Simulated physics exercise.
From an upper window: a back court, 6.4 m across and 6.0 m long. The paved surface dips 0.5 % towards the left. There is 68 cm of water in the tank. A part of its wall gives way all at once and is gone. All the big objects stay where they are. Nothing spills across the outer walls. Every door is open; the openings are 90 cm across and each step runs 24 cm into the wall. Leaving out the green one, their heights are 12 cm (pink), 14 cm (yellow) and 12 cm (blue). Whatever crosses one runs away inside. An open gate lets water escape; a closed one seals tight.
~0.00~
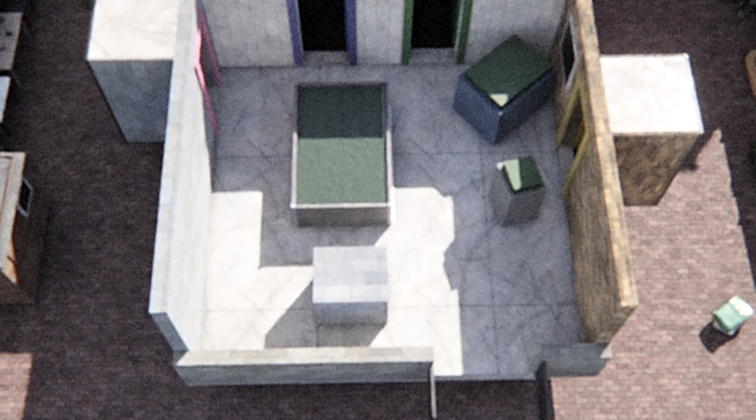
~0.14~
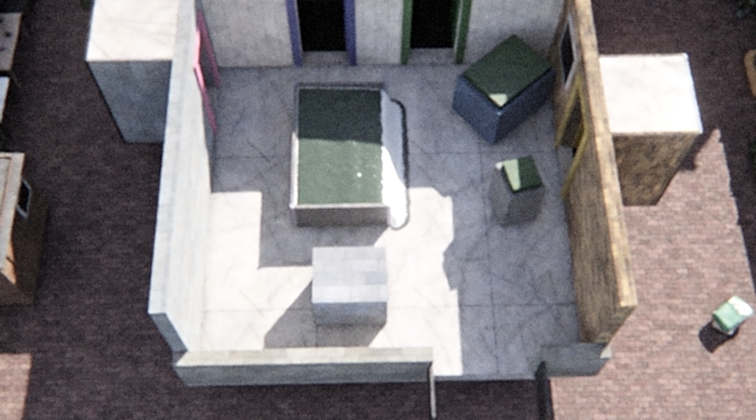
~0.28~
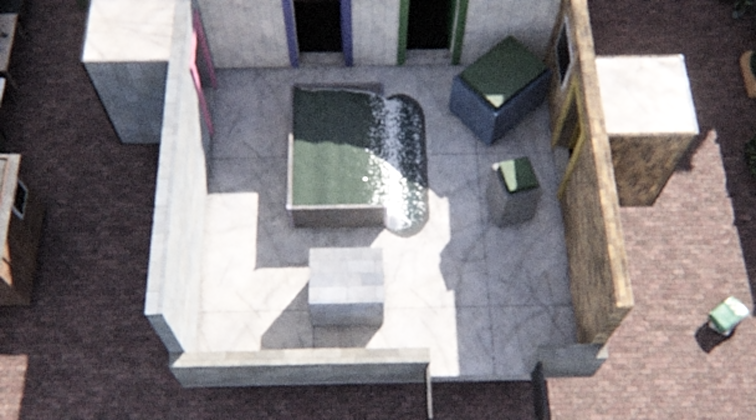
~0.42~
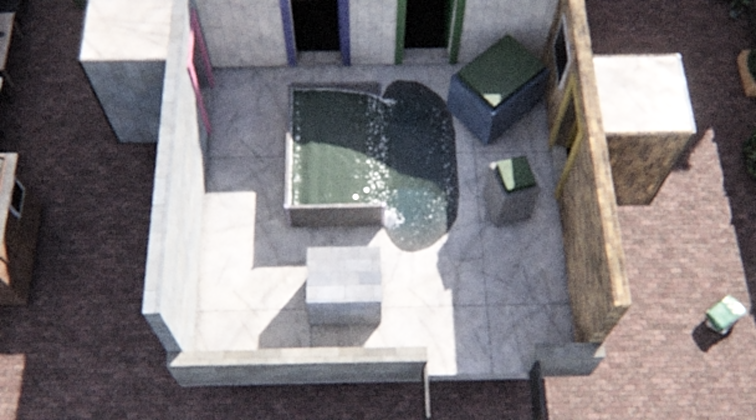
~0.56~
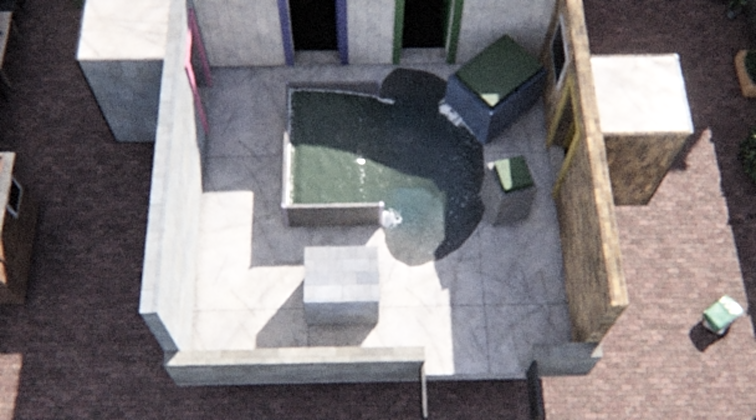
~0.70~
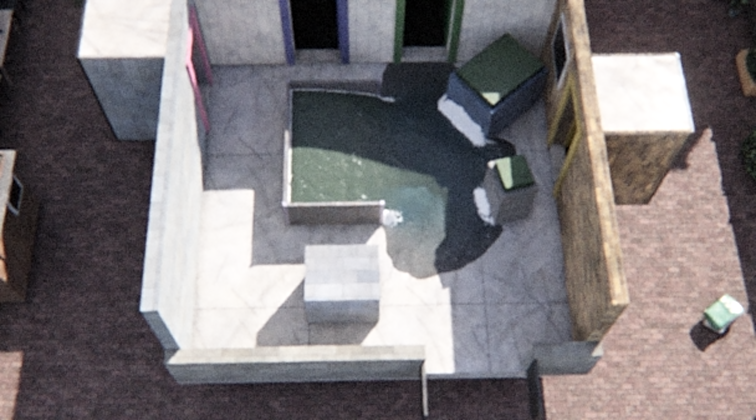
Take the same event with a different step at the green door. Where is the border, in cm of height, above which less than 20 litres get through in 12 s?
It would have to be roughly 19 cm high.
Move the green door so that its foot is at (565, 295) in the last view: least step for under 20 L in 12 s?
Roughly 11.0 cm.
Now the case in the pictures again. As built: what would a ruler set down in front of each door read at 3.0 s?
In cm: Green 21, pink 0, yellow 22, blue 1.
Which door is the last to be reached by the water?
It is the pink one.
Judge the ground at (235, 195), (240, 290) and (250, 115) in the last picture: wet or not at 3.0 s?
In that order: Still dry, still dry, dry.
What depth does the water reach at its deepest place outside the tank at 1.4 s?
Roughly 40 cm.
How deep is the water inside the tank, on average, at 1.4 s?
Some 28 cm.
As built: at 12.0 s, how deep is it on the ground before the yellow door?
About 2.5 cm.
After 1.4 s water covers 35 % of the floor, deepest (40 cm) near (510, 185); 10 cm at the green door, 0 litres in over its 15 cm step.
After 3.0 s water covers 50 % of the floor, deepest (34 cm) near (507, 62); 21 cm at the green door, 27 litres in over its 15 cm step.
After 12.0 s water covers 95 % of the floor, deepest (10 cm) near (257, 362); 7 cm at the green door, 42 litres in over its 15 cm step.
At the green door as built, the water arrived by 0.7 s and peaked near 21 cm at 3.0 s.
With a step of 15 cm, 43 litres would have come in within the 12 s; with 23.5 cm, 5 litres. So under 20 litres takes about 19 cm.
